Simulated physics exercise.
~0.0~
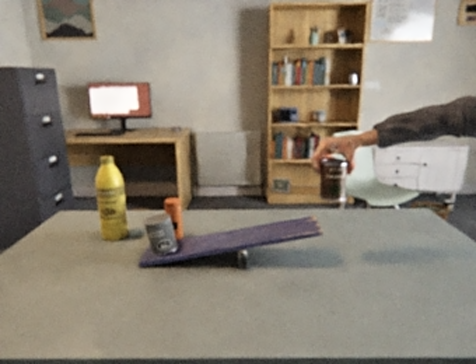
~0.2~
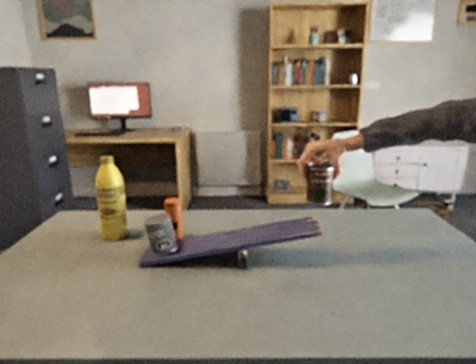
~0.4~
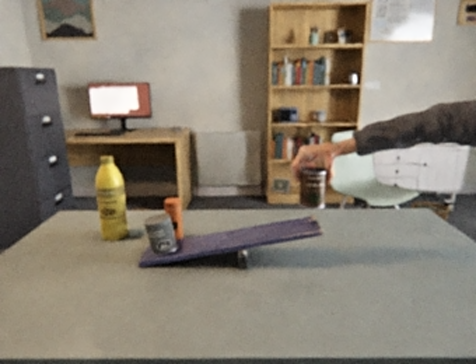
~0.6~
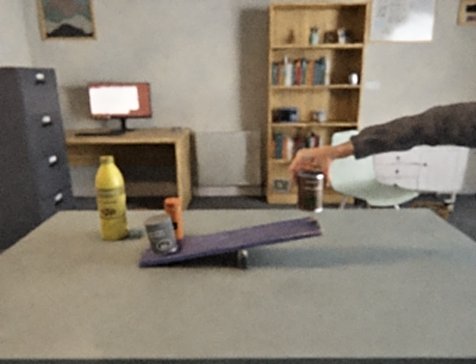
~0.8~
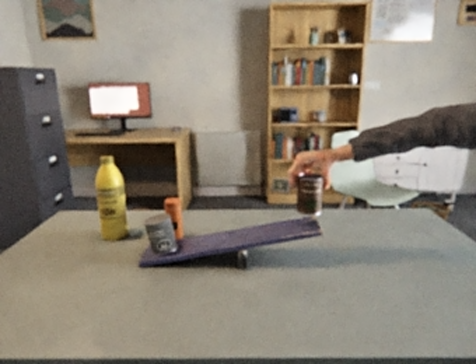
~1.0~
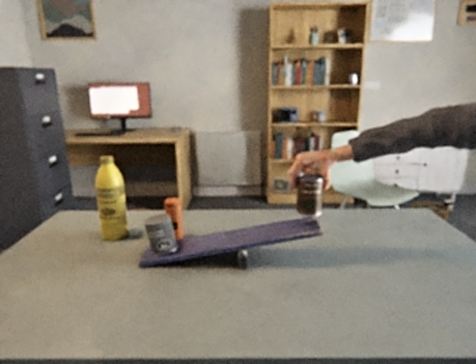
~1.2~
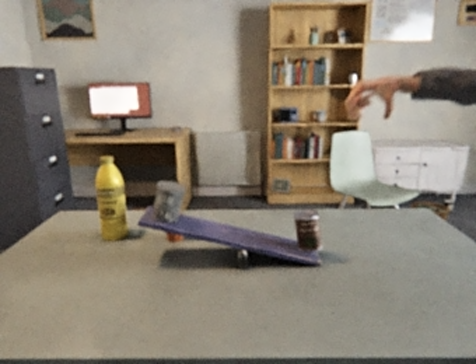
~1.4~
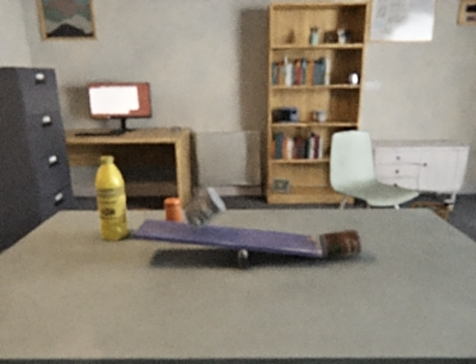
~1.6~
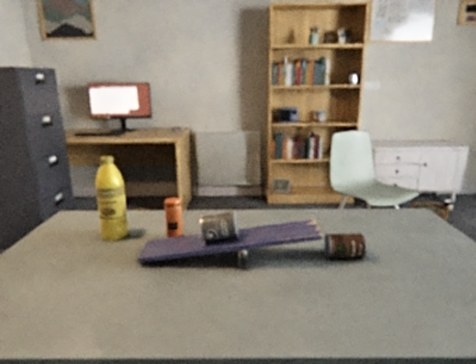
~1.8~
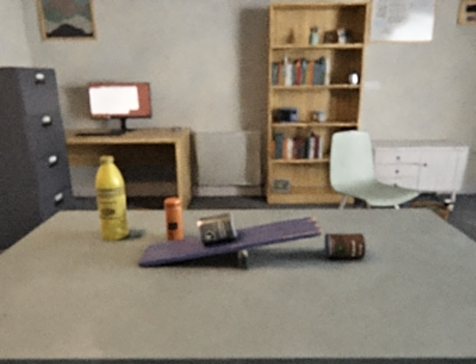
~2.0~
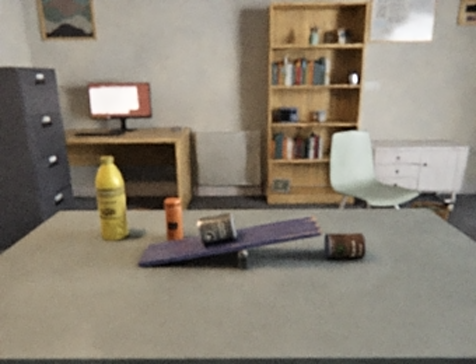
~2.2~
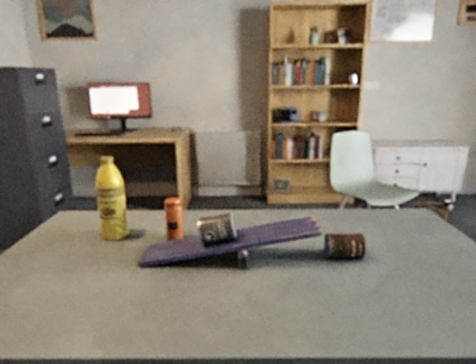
A brown tin dropped on the plank briefly tips it, and both tins topple over.
